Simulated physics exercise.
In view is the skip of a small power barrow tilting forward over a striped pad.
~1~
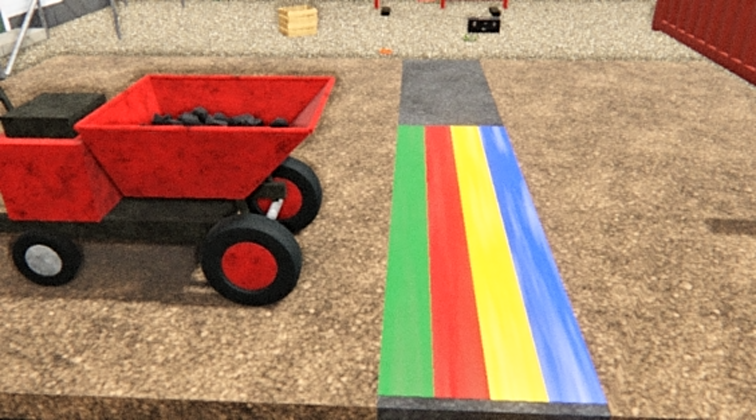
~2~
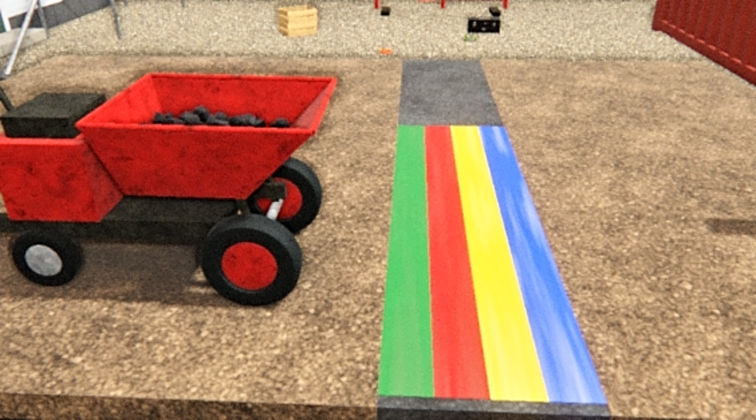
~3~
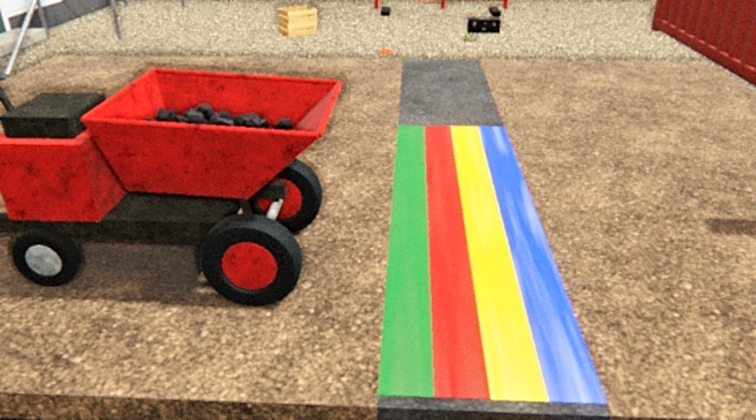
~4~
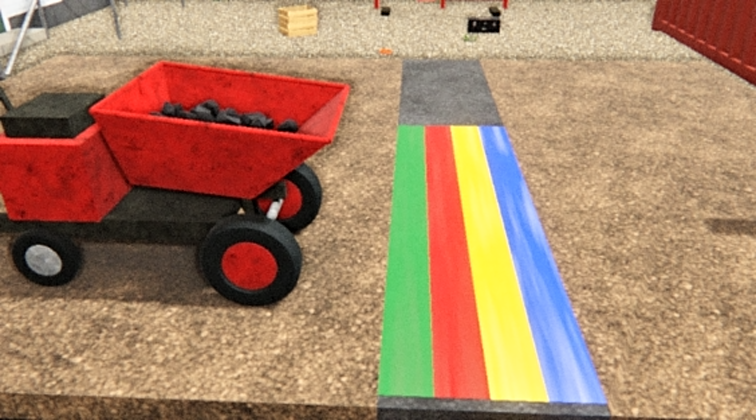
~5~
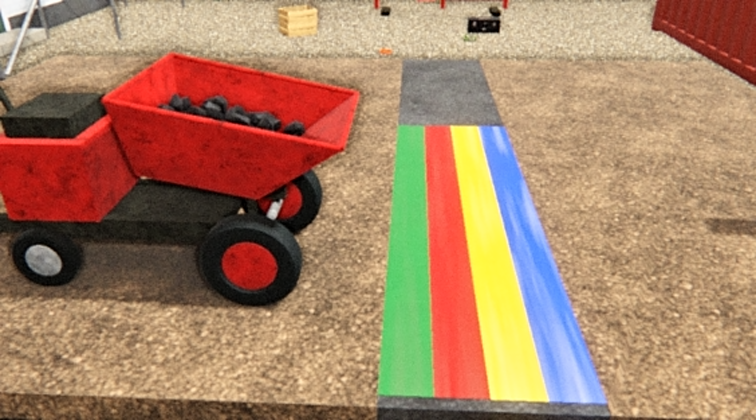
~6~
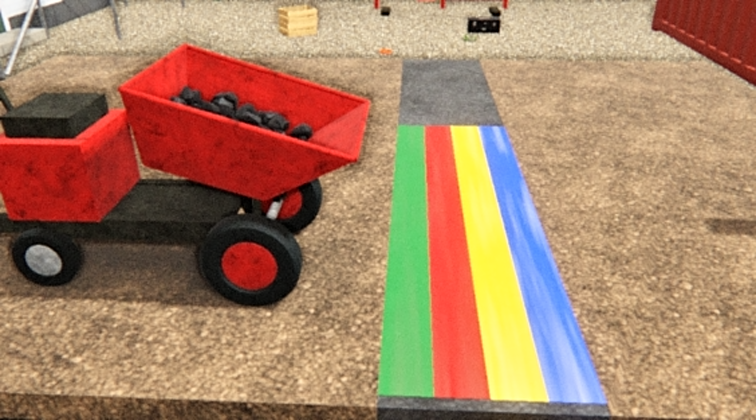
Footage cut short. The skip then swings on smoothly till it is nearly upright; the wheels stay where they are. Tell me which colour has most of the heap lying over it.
Most of the heap lies over red.
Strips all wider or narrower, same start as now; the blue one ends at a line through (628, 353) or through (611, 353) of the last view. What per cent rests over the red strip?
30 and 30 in a hundred.
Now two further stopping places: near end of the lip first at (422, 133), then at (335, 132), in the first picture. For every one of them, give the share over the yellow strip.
About 10 % and 20 %.
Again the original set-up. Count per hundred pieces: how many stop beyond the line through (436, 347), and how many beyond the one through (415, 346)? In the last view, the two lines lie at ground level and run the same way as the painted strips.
Some 60 and some 70 per cent, respectively.
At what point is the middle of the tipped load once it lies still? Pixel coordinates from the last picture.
Near pixel (461, 260).
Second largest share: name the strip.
Second comes that yellow strip.
Shortly afterwards, skip tipped steeply; the whole lot in the skip.
Next, skip tipped right over; the bulk in the skip; a little over the green strip; a little over the red strip; only a few over the yellow strip.
Some moments later, skip tipped right over; near a quarter in the skip; a little over the green strip; near a third over the red strip; near a quarter over the yellow strip; only a few over the blue strip; only a few off the paint.
In the end, skip tipped right over; near a quarter in the skip; a little over the green strip; near a third over the red strip; near a quarter over the yellow strip; a little over the blue strip; a little off the paint.
